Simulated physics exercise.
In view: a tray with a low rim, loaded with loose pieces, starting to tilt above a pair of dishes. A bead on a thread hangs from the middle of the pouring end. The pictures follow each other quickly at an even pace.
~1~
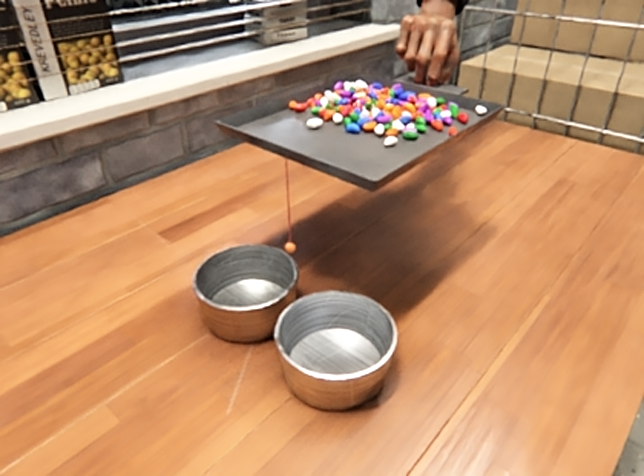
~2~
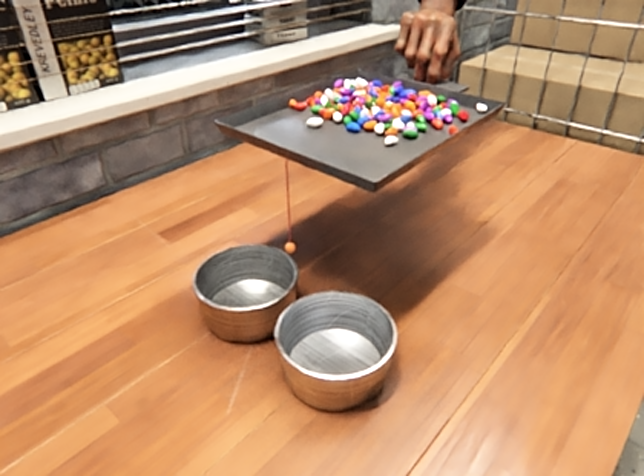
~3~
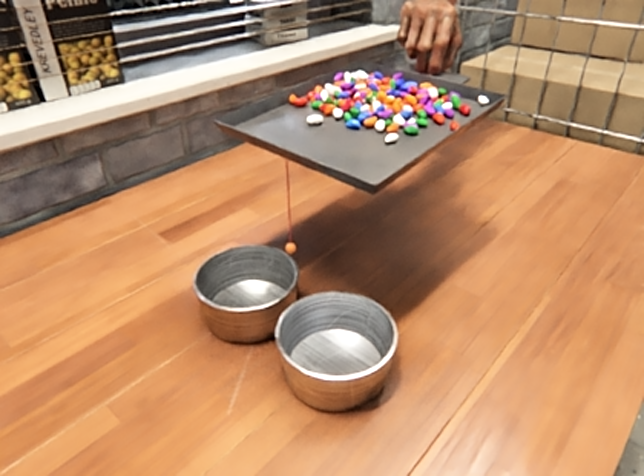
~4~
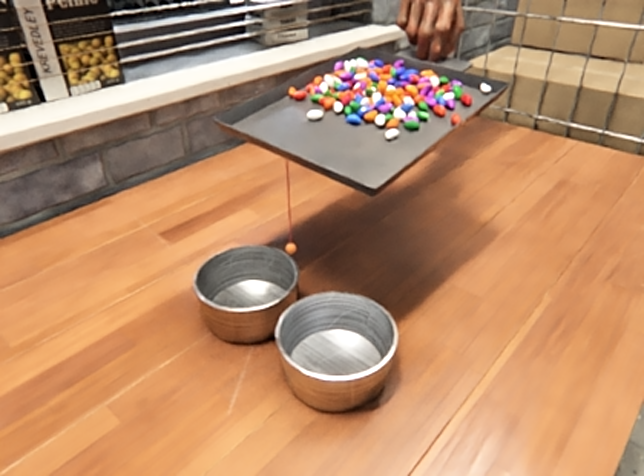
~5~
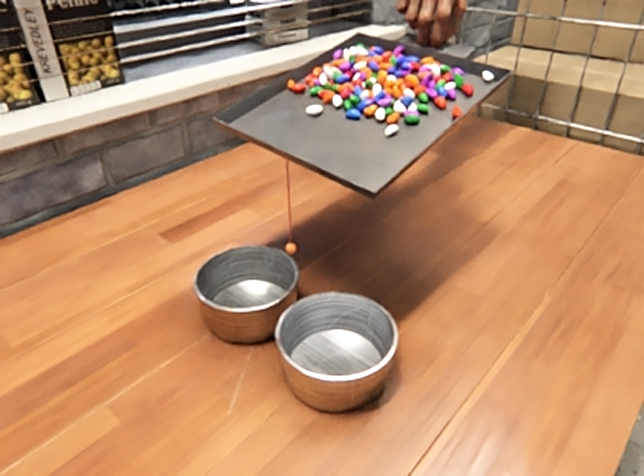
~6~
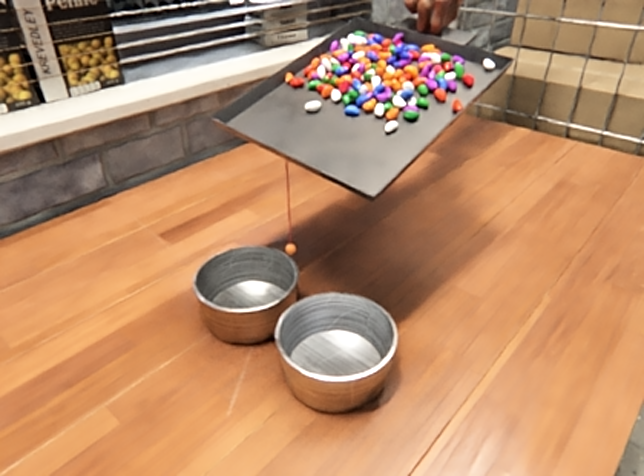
In this clip, a hand at the far end of a dark tray loaded with colourful jelly beans gradually tilts it above two metal bowls on a wooden surface, its near right corner lowest, while an orange bead hangs nearly still.
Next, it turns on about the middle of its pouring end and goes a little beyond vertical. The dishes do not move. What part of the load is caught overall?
They take more than half between them.
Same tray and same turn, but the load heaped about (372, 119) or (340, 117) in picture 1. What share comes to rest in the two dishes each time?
First some 90, then 90 per cent.
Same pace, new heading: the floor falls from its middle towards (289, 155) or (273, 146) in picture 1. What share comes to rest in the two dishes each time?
In turn 60 and 40 in a hundred.
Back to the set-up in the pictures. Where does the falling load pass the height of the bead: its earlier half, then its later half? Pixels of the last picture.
At about (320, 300), then at (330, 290).
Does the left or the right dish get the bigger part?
Fuller: The right dish.
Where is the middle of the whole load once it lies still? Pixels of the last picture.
Near (323, 351).
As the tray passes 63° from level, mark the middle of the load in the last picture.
At about (325, 204).
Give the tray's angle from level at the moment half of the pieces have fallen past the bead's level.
Roughly 70°.
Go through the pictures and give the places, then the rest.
The first frame shows corners of the pouring end at (221, 120) and (374, 176), level; middle of the load at (375, 105), jelly beans; left dish at (208, 315); right dish at (296, 380); bead on its thread at (291, 248).
The second frame shows corners of the pouring end at (221, 120) and (374, 177), level; middle of the load at (375, 103).
The third frame shows corners of the pouring end at (221, 120) and (374, 180), tipped barely, lowest at the right corner; middle of the load at (376, 97).
The fourth frame shows corners of the pouring end at (220, 118) and (374, 183), tipped a little, lowest at the right corner; middle of the load at (376, 88).
The fifth frame shows corners of the pouring end at (220, 117) and (373, 186), tipped a little, lowest at the right corner; middle of the load at (376, 78).
The sixth frame shows corners of the pouring end at (218, 116) and (373, 189), tipped clearly, lowest at the right corner; middle of the load at (375, 69); left dish at (208, 316); right dish at (296, 382).
Soon after the last picture, tray tipped steeply; about half on the tray; about a quarter in the right dish; a small part in the left dish; a stray few outside both; about a quarter in the air.
A little later, tray tipped past a quarter turn; about two thirds in the right dish; about a quarter in the left dish; a small part outside both.
Later still, tray tipped past a quarter turn; about two thirds in the right dish; about a quarter in the left dish; a small part outside both.
At rest, tray tipped past a quarter turn; about two thirds in the right dish; about a quarter in the left dish; a small part outside both.
